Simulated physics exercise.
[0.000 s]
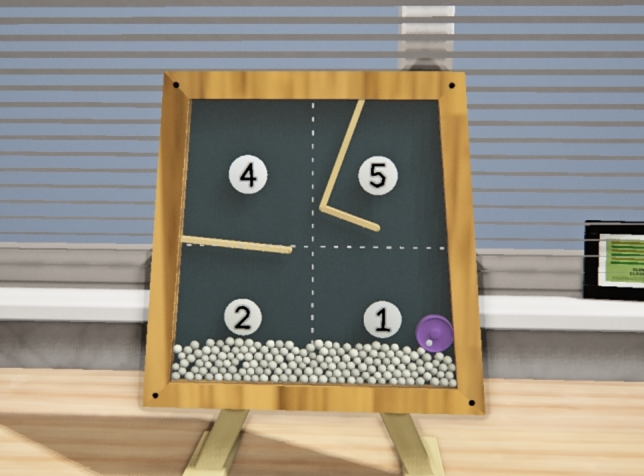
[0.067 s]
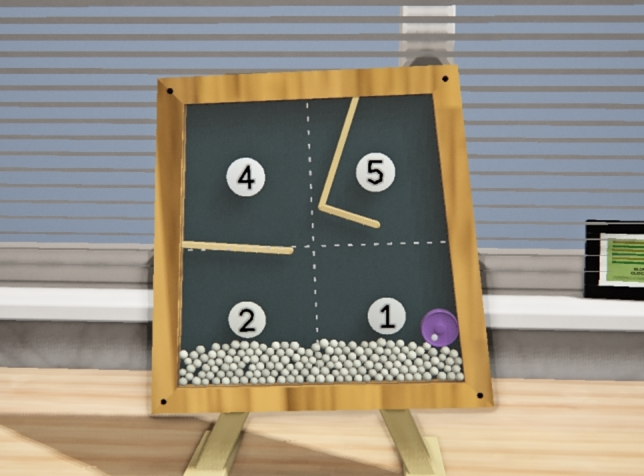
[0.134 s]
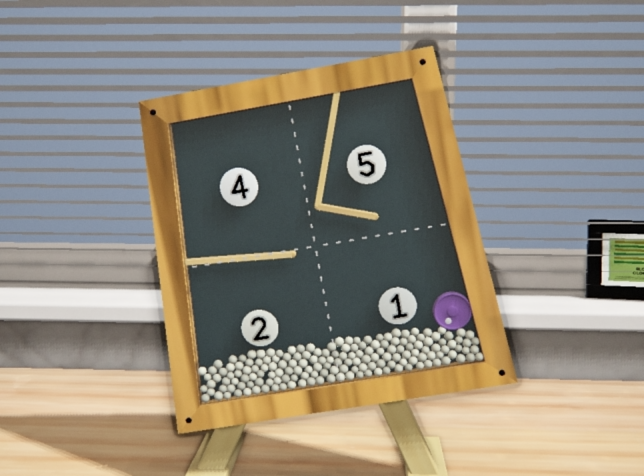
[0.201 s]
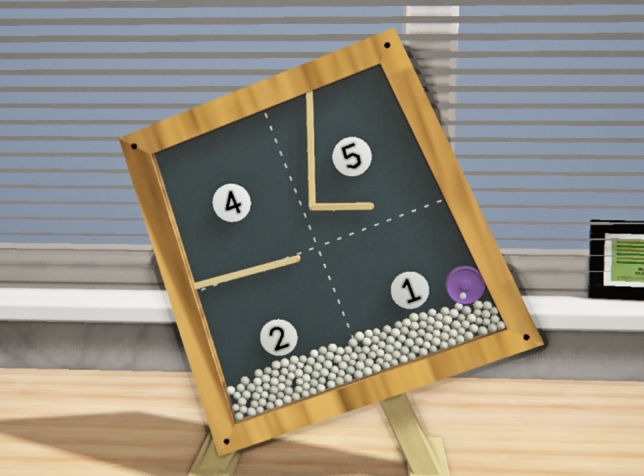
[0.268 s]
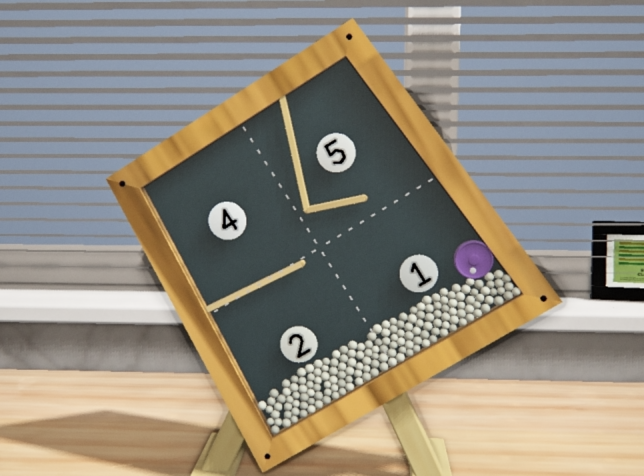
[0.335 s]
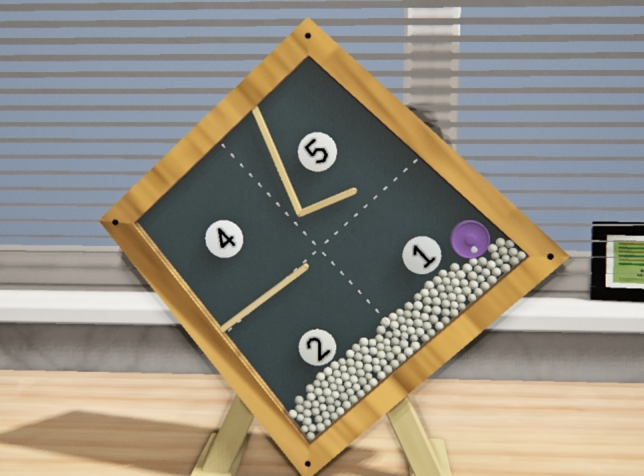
In front of window blinds, a framed box of small white balls turns steadily anticlockwise.
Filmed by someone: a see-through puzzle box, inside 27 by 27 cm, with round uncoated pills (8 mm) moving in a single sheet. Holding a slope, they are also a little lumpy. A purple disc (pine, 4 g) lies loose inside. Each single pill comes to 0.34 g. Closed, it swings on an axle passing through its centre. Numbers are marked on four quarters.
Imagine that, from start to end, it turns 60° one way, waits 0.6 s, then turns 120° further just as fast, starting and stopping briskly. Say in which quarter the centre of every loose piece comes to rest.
It is 2.
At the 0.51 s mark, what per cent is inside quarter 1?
The share there is close to 30 per cent.
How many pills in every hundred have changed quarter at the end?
Something near 80 per cent end up elsewhere.
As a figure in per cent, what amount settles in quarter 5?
I'd put it at close to 15 in a hundred.
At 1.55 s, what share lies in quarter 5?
That part holds about 0 percent of it.
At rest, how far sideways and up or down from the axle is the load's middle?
The middle sits around 5 cm right of it and 5 cm below it.
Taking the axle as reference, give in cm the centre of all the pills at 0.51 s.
8 cm right, 8 cm below.
After 0.51 s, it stands 60° anticlockwise; the pills' middle is 8 cm right of and 8 cm below the centre; no. 1, 30 %, no. 2, 70 %; purple disc in no. 1.
After 1.55 s, it stands 120° anticlockwise; the pills' middle is 11 cm right of and 1 cm below the centre; no. 1, 10 %, no. 2, 90 %; purple disc in no. 2.
After 1.99 s, it stands 180° anticlockwise; the pills' middle is 7 cm right of and 3 cm above the centre; no. 2, 85 %, no. 4, 10 %, no. 5, 5 %; purple disc in no. 2.
All still by 3.7 s, it stands 180° anticlockwise; no. 1, 0 %, no. 2, 45 %, no. 4, 40 %, no. 5, 15 %; purple disc in no. 2.
